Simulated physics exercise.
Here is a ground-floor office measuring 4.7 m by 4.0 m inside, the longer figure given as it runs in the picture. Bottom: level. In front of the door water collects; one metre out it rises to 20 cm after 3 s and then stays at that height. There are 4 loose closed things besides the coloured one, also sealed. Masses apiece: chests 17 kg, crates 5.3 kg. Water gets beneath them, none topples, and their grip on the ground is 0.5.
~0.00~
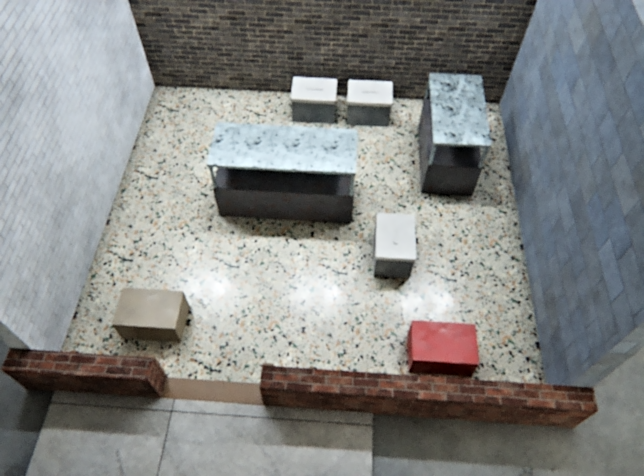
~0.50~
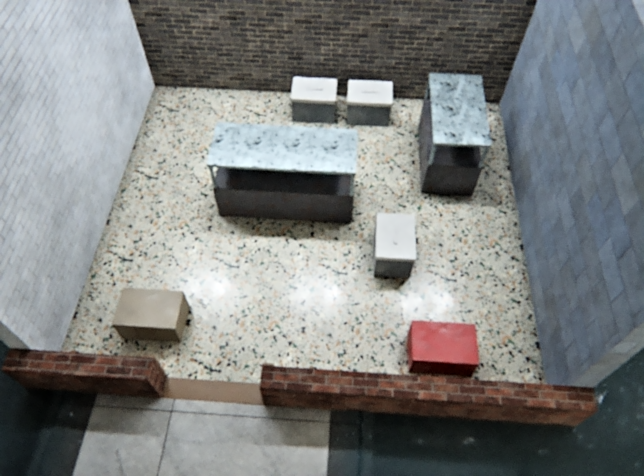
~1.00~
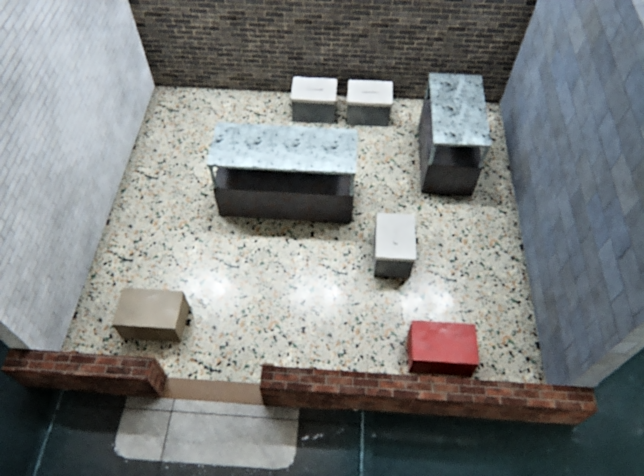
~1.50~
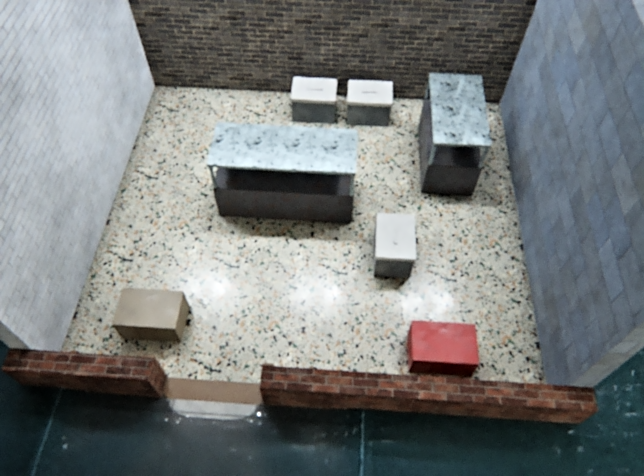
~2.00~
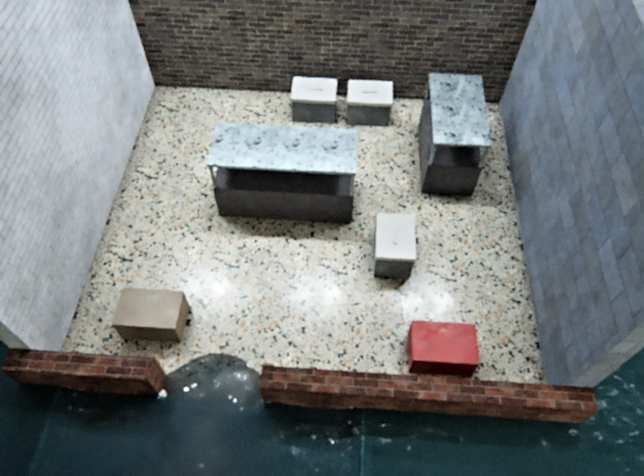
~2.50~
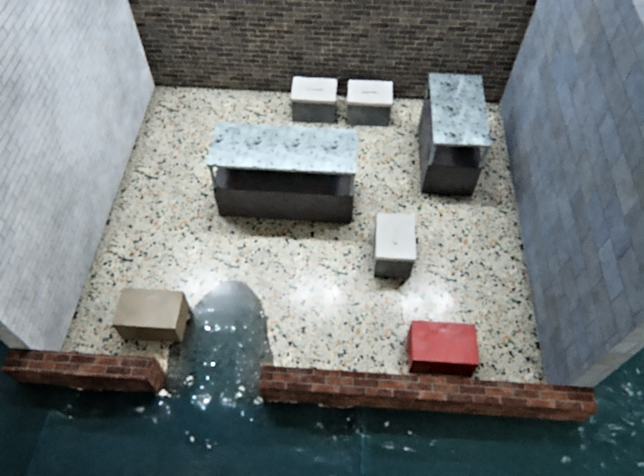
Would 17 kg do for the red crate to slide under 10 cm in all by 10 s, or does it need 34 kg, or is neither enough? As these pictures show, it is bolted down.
Yes, 17 kg would do.
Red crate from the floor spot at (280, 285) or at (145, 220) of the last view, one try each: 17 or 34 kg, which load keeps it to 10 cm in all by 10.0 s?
In that order: Just the heavier works; just the heavier works.
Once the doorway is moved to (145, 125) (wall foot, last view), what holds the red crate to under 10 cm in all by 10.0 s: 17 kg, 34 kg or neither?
Lab note: Lower mass sufficient.
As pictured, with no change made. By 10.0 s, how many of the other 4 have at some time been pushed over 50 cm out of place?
I make that 1.
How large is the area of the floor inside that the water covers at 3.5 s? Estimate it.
About 4.0 m2 is covered.
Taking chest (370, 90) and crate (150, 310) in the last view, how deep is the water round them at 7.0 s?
Some 2 cm at the first, some 4 cm at the second.
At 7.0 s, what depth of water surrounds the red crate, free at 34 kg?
Depth: Approx. 2 cm.
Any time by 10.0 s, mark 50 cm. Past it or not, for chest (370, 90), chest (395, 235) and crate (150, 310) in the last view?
Respectively: Not exceeded, not exceeded, exceeded.
After 3.5 s the red crate would be 0 cm from its start with 17 kg and 0 cm from its start with 34 kg; 0 cm of water round it then.
After 4.5 s the red crate would be 0 cm from its start with 17 kg and 0 cm from its start with 34 kg; 0 cm of water round it then.
After 7.0 s the red crate would be 0 cm from its start with 17 kg and 0 cm from its start with 34 kg; 2 cm of water round it then.
After 10.0 s the red crate would be 0 cm from its start with 17 kg and 0 cm from its start with 34 kg; 5 cm of water round it then.
